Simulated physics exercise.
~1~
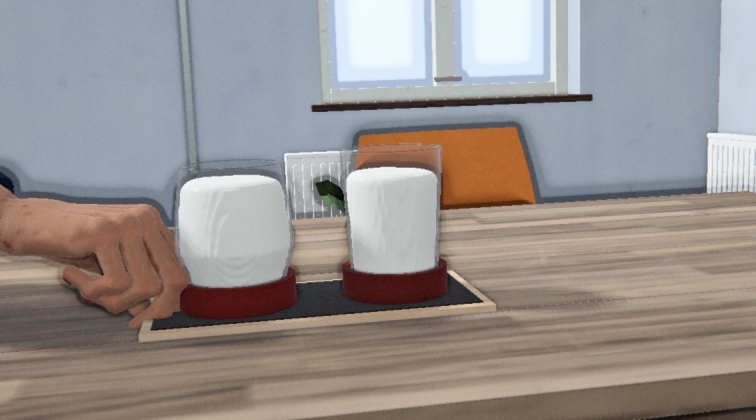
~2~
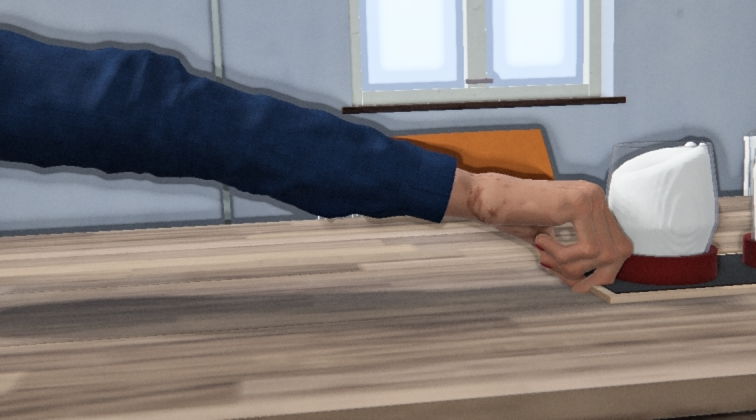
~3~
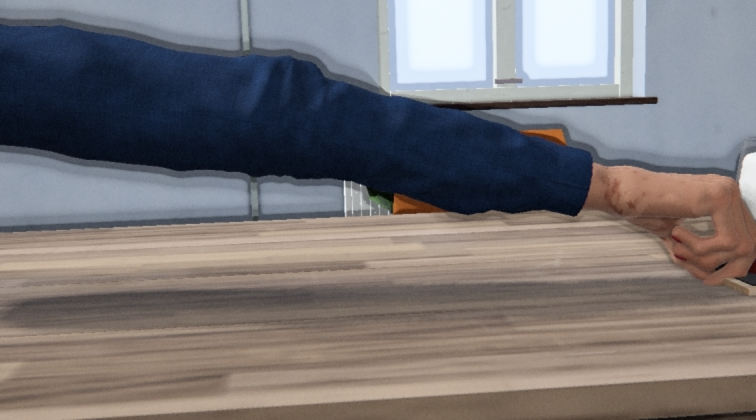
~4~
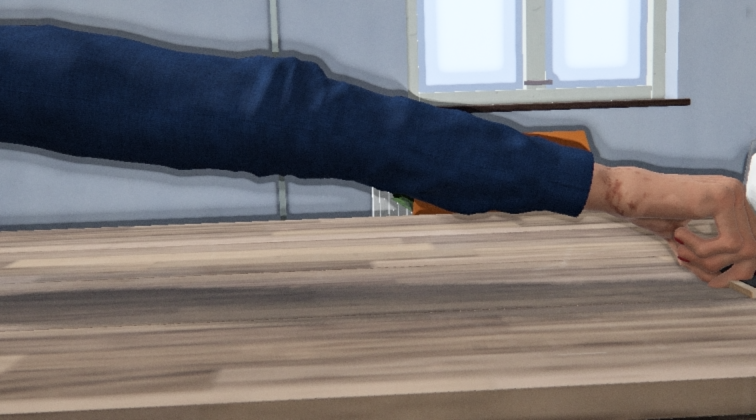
A tray carrying two glasses of milk in dark red holders slid right along a wooden table, pushed by a hand in a blue sleeve, and the milk in the left glass tilted steeply before both glasses passed mostly out of view.
